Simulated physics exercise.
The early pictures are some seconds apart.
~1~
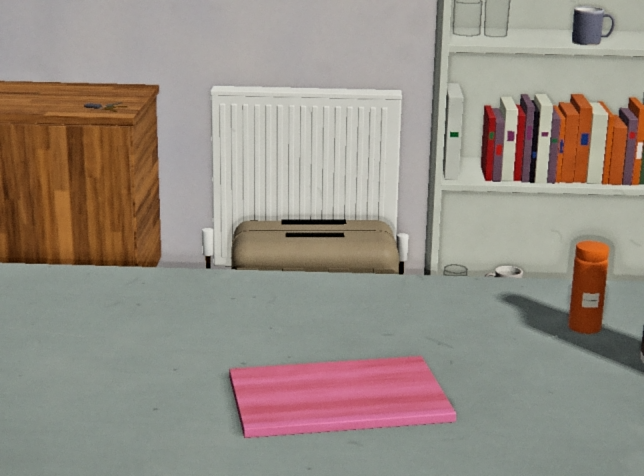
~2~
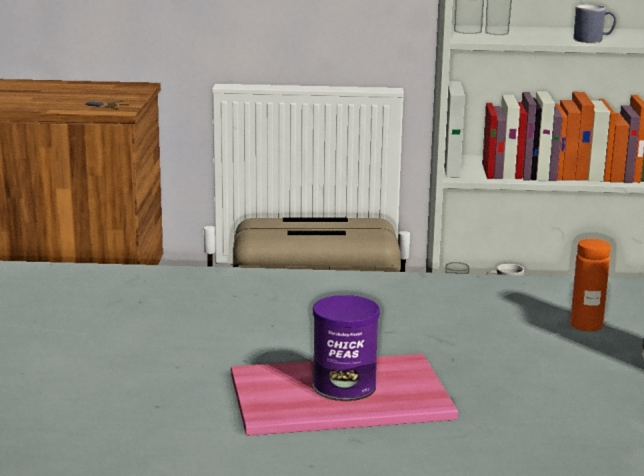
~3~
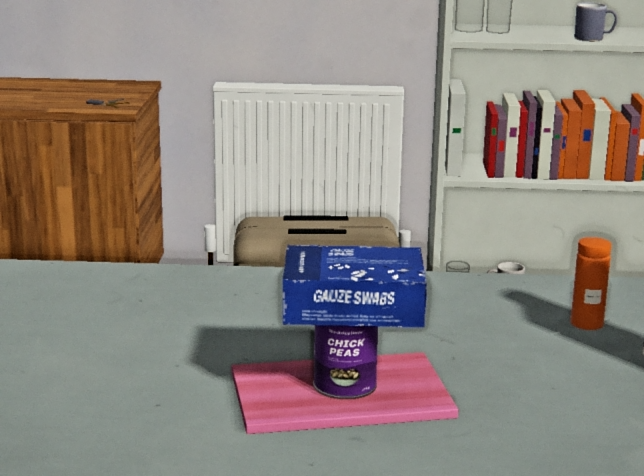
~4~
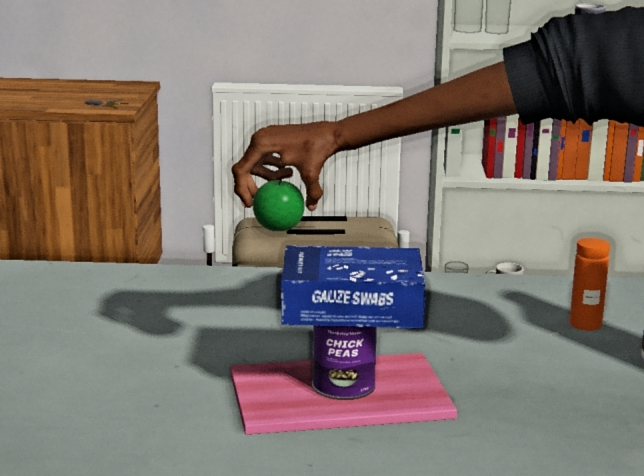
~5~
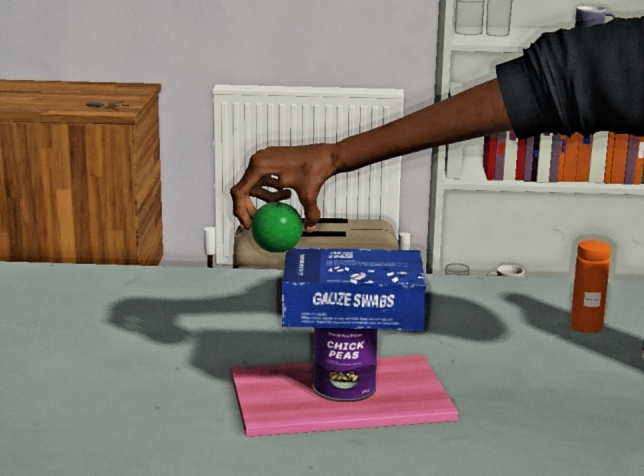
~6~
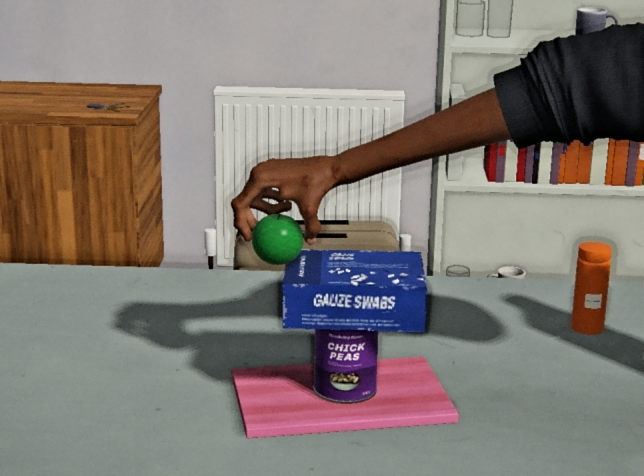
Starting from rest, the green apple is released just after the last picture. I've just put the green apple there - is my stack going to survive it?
It is going to lose a part.
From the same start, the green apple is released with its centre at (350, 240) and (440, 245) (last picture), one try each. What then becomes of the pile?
In the first case the pile remains standing, while in the second it collapses.
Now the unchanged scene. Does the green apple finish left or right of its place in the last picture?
It heads leftwards.
Then, 0.30 s past the last view, green apple now fallen; blue box rocked 41° from its first pose.
Then, 0.40 s past the last view, blue box on its side.
Then, 0.60 s past the last view, blue box now fallen.
Then, 1.10 s past the last view, things are still on the move.
Finally, fallen, green apple and blue box; the other 4 still in place. Final places as the last picture's camera would see them, green apple near (191, 378). The pile comes apart.
